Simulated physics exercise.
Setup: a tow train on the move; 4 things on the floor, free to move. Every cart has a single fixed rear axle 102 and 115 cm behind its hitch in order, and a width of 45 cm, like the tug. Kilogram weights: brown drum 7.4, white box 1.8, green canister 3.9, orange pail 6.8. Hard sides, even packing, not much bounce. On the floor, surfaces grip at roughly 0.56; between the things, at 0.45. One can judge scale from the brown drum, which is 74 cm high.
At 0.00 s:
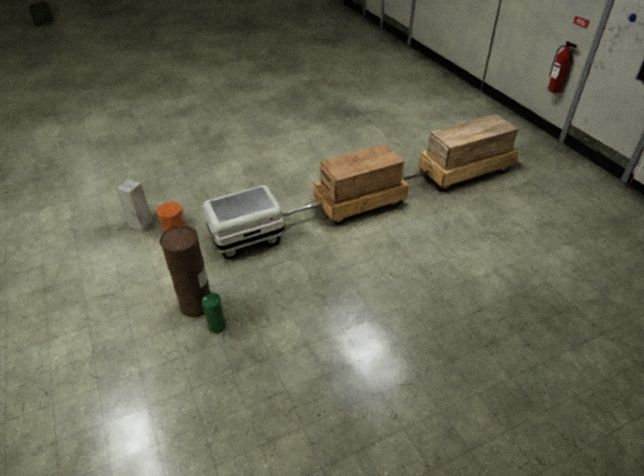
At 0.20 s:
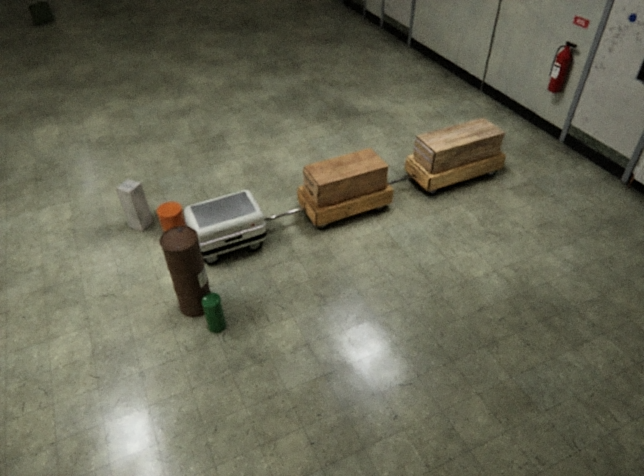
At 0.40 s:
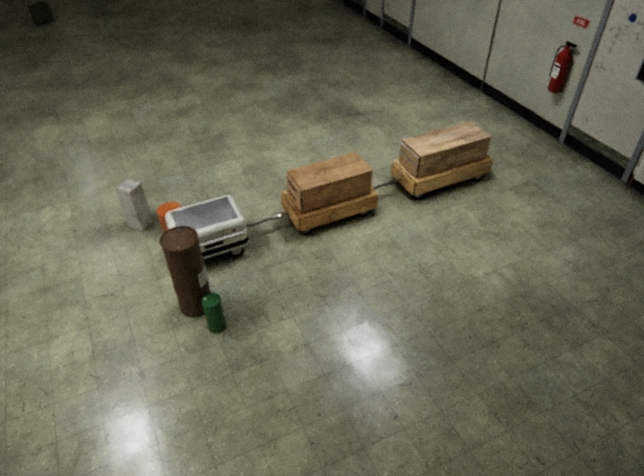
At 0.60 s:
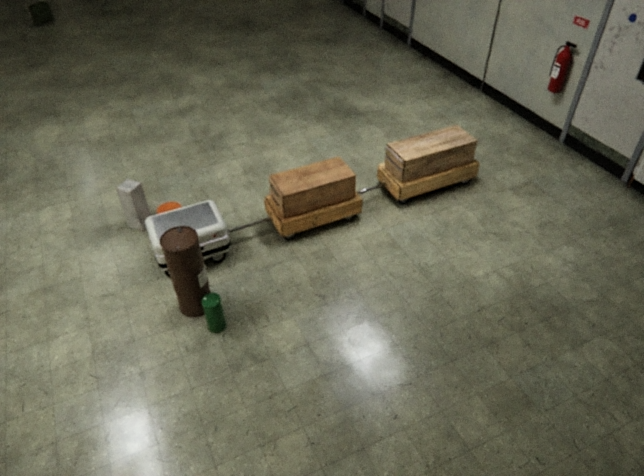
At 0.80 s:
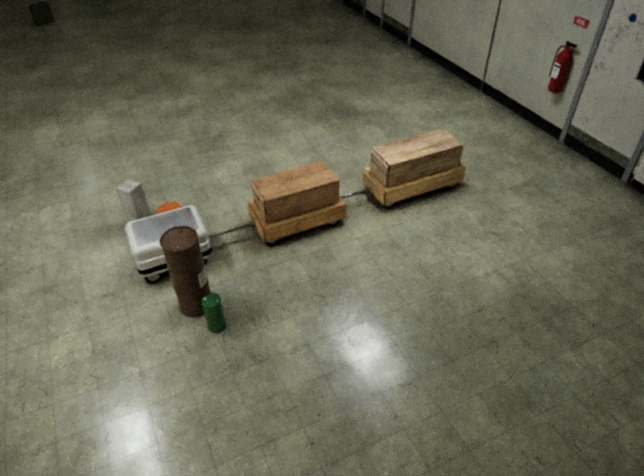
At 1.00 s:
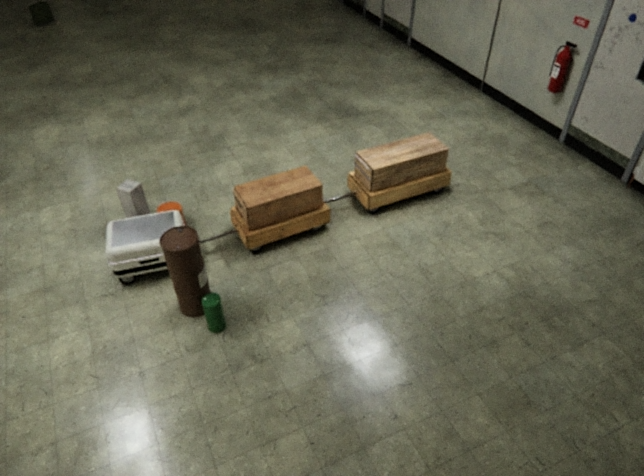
At first, a white tug with two wooden carts carrying boxes hitched behind it stands just right of a brown drum, an orange pail, a white box and a green canister. The tug then rolls left, passing behind the drum and partly hiding the pail, and ends left of the drum, carts following.
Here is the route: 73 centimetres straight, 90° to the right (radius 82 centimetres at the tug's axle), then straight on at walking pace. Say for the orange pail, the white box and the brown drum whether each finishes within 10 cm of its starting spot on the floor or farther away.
The orange pail ends farther away, the white box ends farther away, the brown drum finishes within it.
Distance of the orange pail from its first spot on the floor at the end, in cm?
About 210 cm.
By 2.90 s, tug has run 249 cm; white box 25 cm from its spot near (140, 189); orange pail 25 cm from its spot near (166, 204).
By 4.70 s, tug has run 404 cm; white box tilted 3° near (126, 162); orange pail 90 cm from its spot near (121, 182).
When it is over (6.7 s), not toppled but over 10 cm from the start, white box and orange pail; the other 2 within 10 cm of the start. End places, in pixels of the last picture, orange pail near (68, 142), white box near (131, 142).
